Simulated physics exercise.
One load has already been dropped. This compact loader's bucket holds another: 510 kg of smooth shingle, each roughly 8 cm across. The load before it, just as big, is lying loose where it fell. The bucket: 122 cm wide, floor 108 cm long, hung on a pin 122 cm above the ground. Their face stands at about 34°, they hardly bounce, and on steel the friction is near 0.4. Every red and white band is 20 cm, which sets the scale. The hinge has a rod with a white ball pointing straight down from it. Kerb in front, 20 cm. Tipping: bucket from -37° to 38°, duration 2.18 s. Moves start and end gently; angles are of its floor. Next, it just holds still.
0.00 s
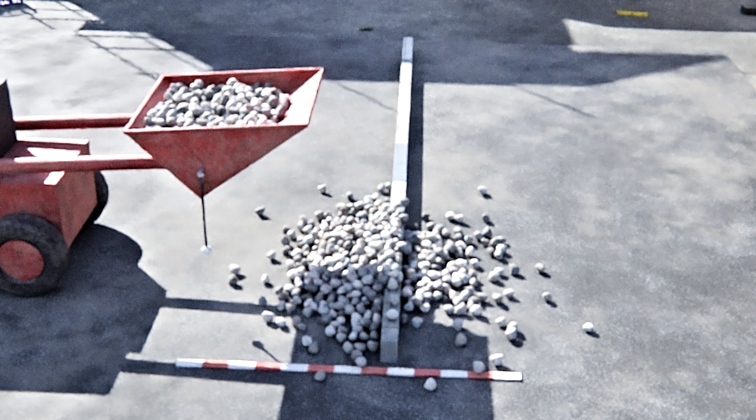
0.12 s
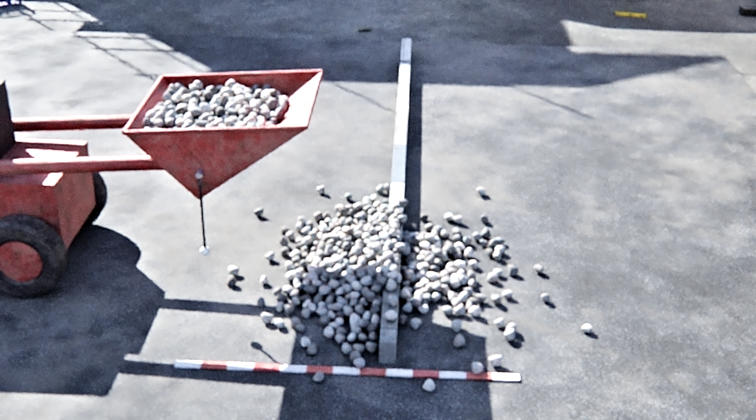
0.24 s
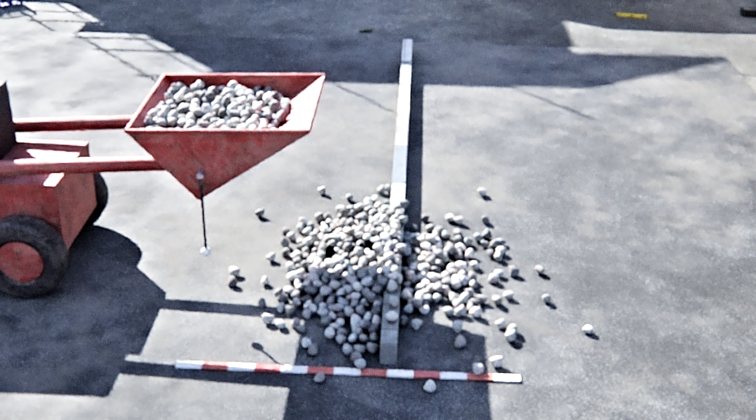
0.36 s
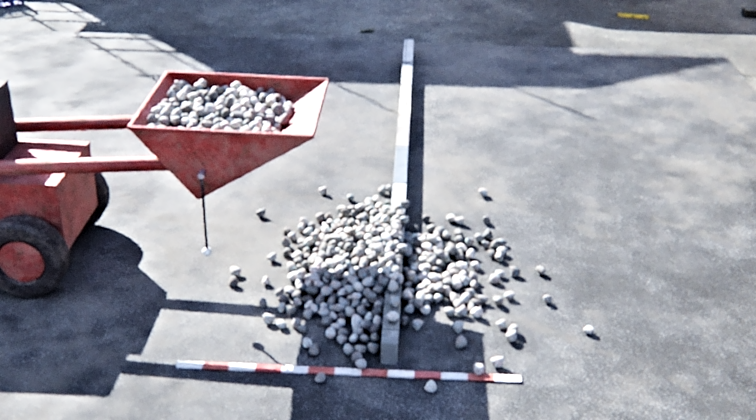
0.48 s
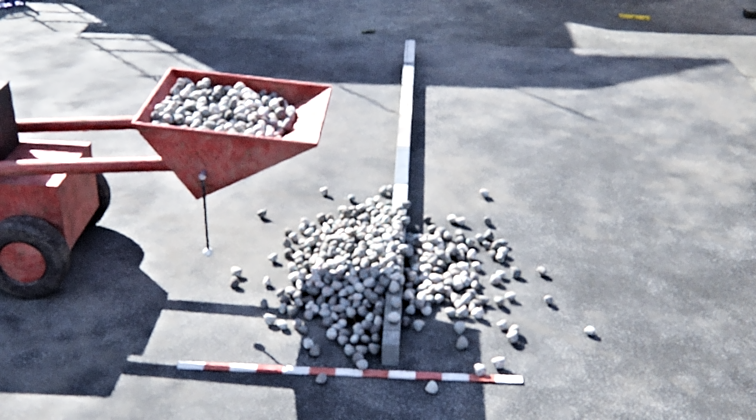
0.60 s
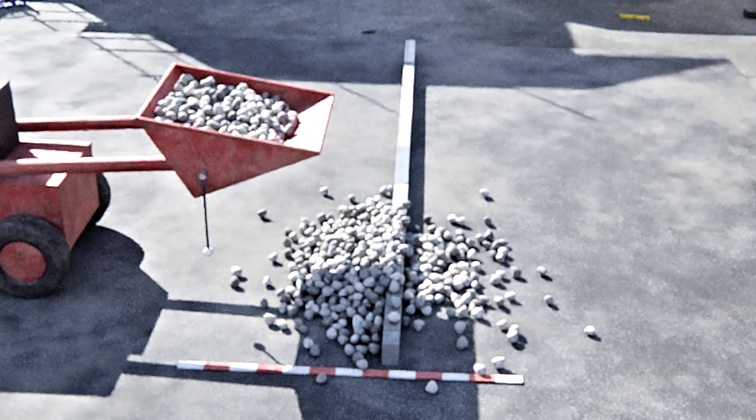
A red loader bucket full of stones slowly tilts its lip downward beside a stone pile.
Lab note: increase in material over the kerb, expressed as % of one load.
Increase: 2 %.
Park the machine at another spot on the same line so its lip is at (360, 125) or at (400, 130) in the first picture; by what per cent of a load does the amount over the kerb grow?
Some 40 percent first and 95 percent second.
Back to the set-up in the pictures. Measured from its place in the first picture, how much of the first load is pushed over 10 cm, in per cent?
I'd put it at about 15 per cent.
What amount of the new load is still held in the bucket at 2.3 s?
20 % still inside.
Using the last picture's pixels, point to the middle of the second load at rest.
They come to rest centred about (330, 254).
After 1.6 s the floor is at 26°; in per cent of one load, 95 in the bucket, 82 on this side of the kerb, 22 over the kerb; the foremost stones are at (528, 285).
After 2.3 s the floor is at 38°; in per cent of one load, 22 in the bucket, 156 on this side of the kerb, 23 over the kerb; the foremost stones are at (528, 285).
After 2.6 s the floor is at 38°; in per cent of one load, 1 in the bucket, 175 on this side of the kerb, 24 over the kerb; the foremost stones are at (528, 285).
After 5.4 s the floor is at 38°; in per cent of one load, 0 in the bucket, 175 on this side of the kerb, 25 over the kerb; the foremost stones are at (528, 285). Net gain over the kerb, 2.
